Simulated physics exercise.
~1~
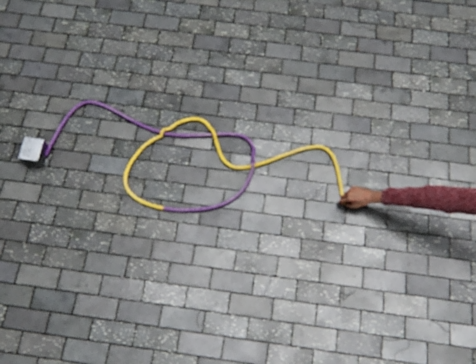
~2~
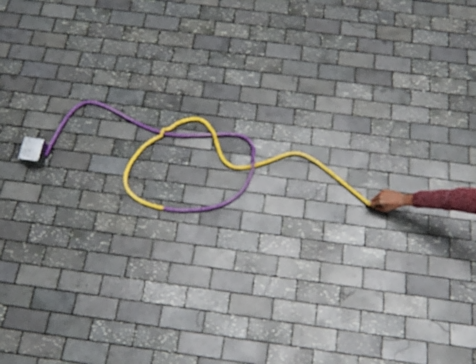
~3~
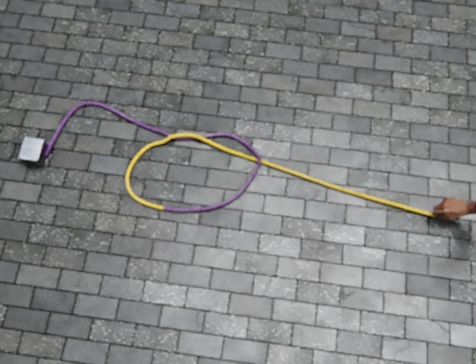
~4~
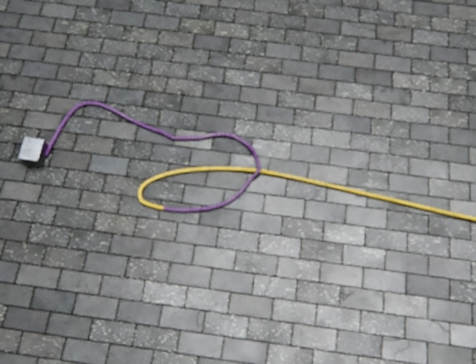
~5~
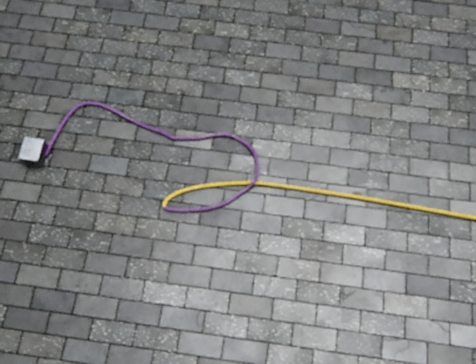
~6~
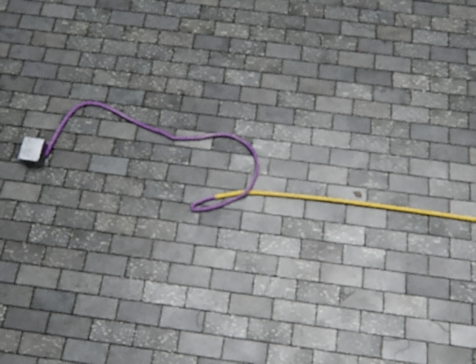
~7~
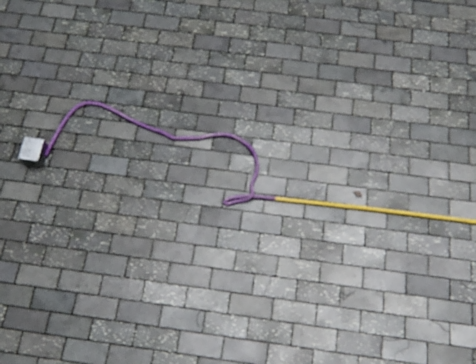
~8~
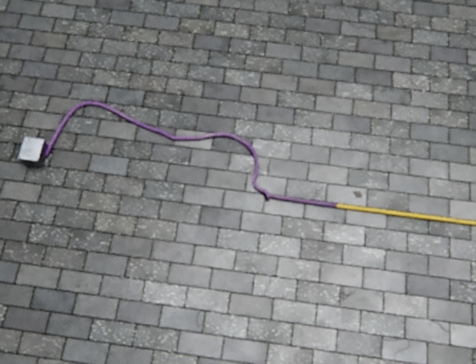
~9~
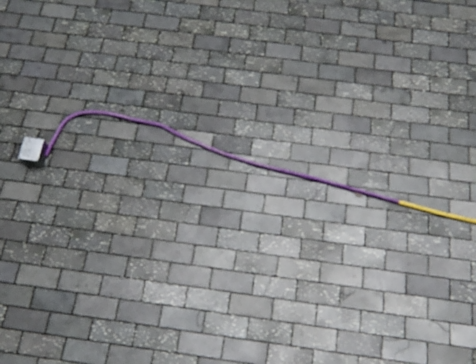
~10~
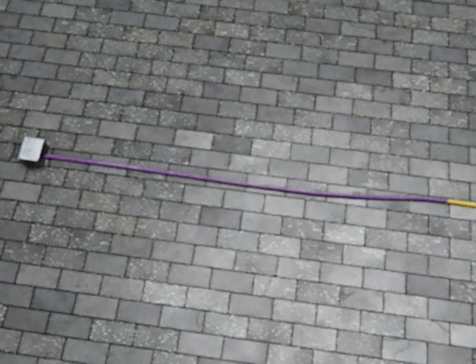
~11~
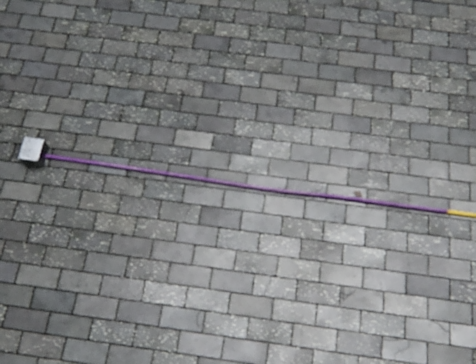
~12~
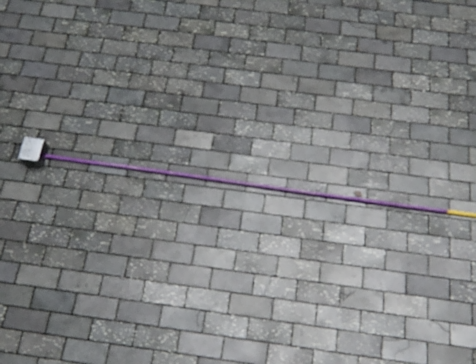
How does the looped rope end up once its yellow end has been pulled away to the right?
It straightens out completely, with the loops opening up and no knot left in the line running from the block to the right edge.
